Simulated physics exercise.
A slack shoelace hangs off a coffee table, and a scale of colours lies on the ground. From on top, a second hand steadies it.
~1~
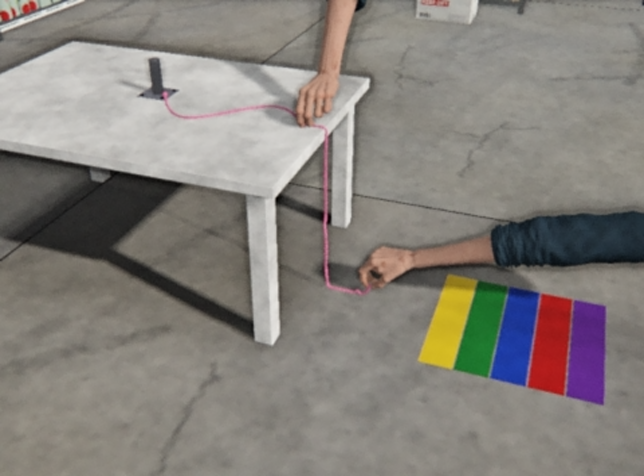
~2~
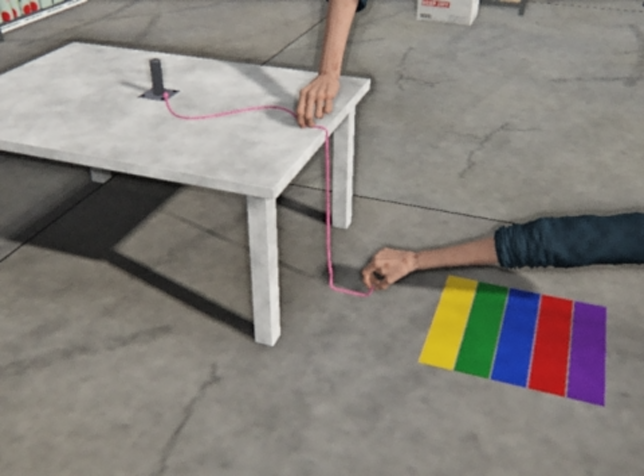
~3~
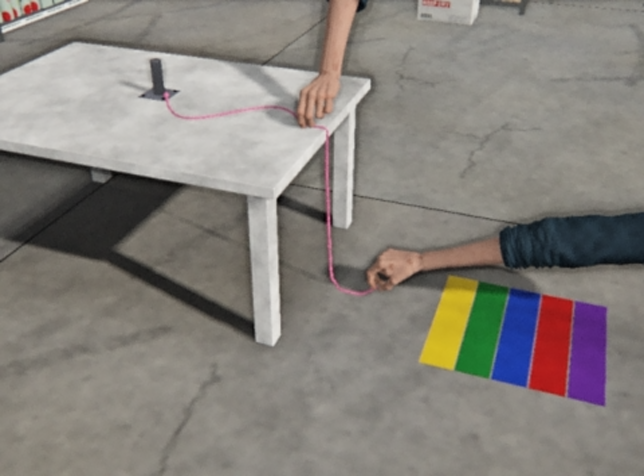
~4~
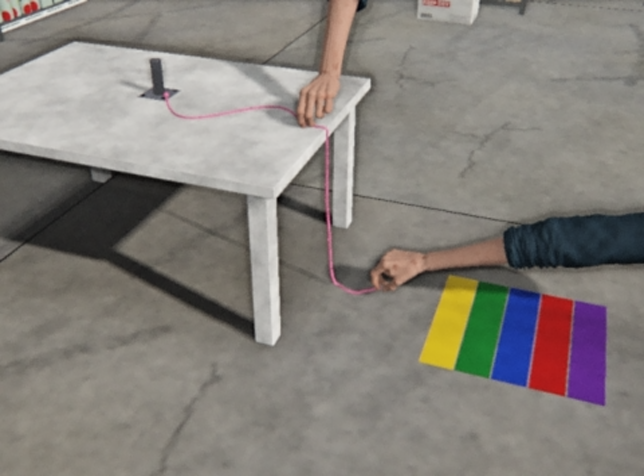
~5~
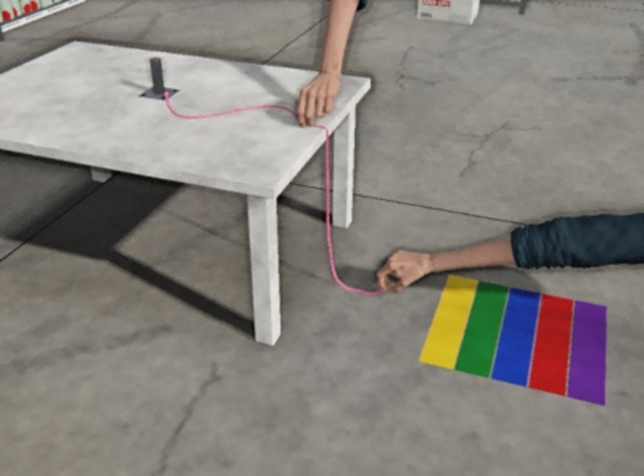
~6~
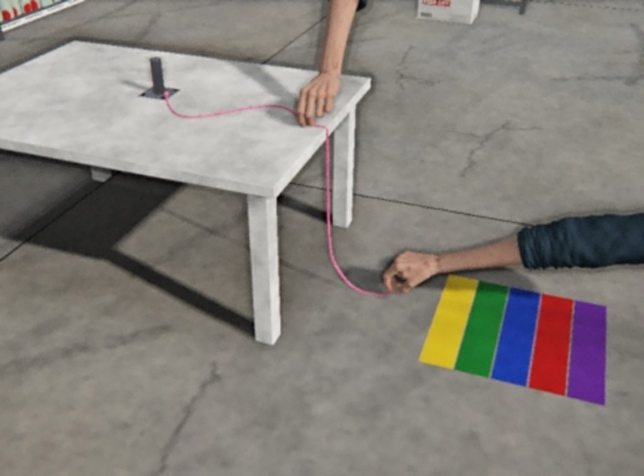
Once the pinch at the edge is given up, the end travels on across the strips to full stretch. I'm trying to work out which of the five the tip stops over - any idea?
I would say the red one.
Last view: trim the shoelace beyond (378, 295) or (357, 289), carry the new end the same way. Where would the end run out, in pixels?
One per try, the spots are (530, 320) and (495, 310).
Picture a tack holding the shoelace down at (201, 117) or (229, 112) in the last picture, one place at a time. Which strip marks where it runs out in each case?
Blue; blue.
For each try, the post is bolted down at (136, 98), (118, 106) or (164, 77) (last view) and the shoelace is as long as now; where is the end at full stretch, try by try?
Try by try, around (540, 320), (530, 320) and (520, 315).
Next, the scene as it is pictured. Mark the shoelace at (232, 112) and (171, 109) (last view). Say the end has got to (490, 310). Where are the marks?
First at (266, 112), next at (203, 100).
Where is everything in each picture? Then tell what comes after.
The first picture shows end (370, 285); yellow (440, 347); green (475, 355); blue (511, 363); red (548, 372); purple (586, 380).
The second picture shows end (373, 286); shoelace through (169, 107) (223, 114) (290, 112) (327, 146) (328, 216) (331, 274).
The third picture shows end (378, 287).
The fourth picture shows end (381, 288); shoelace through (169, 107) (223, 114) (290, 111) (327, 145) (328, 216) (332, 276).
The fifth picture shows end (388, 289).
The sixth picture shows end (394, 290); shoelace through (169, 106) (223, 113) (290, 111) (327, 145) (328, 215) (342, 276).
Soon after, end near (490, 310); over green.
After that, end near (532, 319); over blue.
At the stop, end near (557, 324); over red. It gets as far as the red strip.
